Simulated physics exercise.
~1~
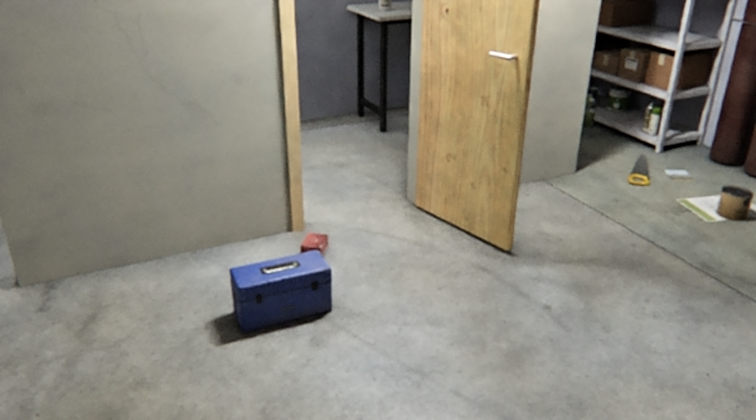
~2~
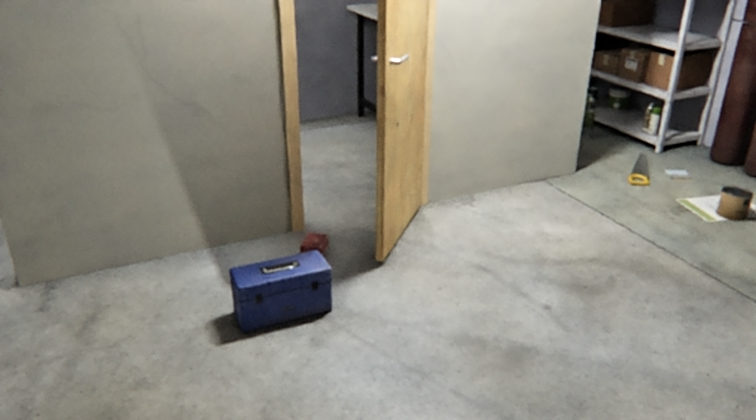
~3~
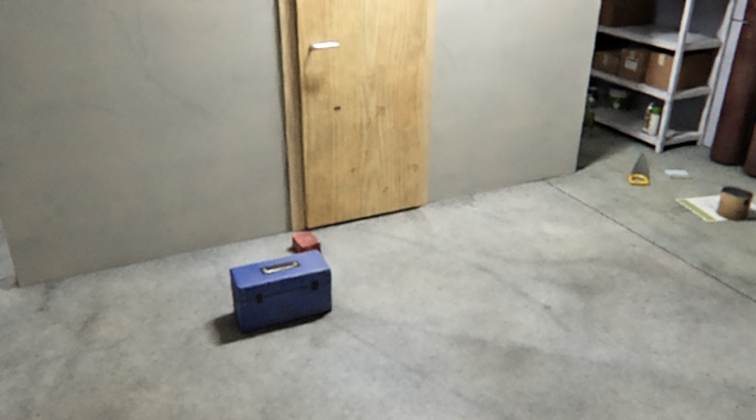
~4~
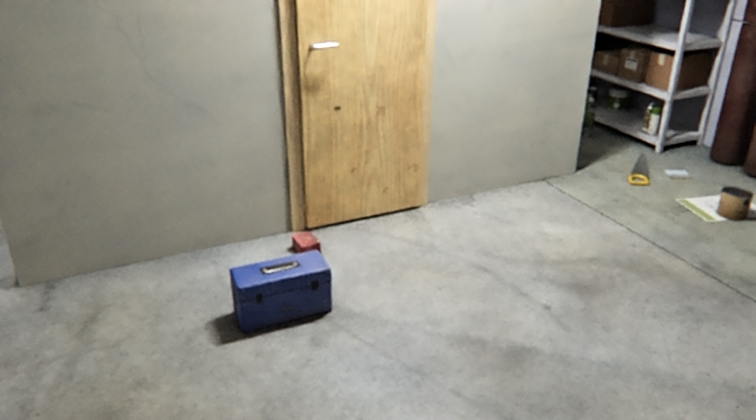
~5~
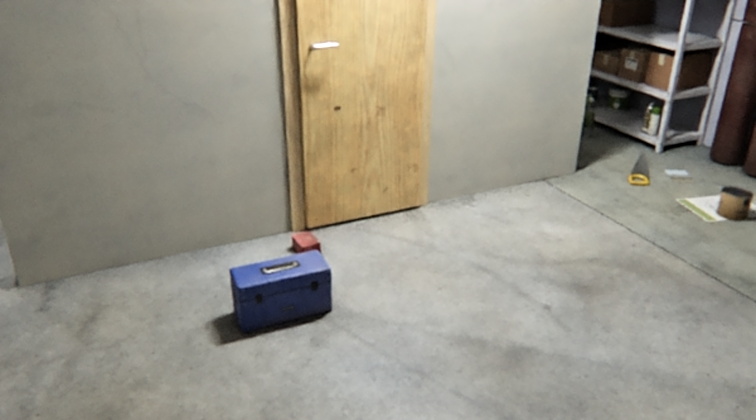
A light wooden door with a pale handle stands wide open in a grey partition wall, seen from a raised, still viewpoint in a workshop with a concrete floor. A blue toolbox sits in front of the wall at left of centre, with a small red box just behind it near the door frame, while shelves of cardboard boxes and a yellow-handled saw are at the right. The door swings leftward, narrowing the opening. As it closes, the red box shifts slightly to the left. The door ends fully shut, and the toolbox stays put.
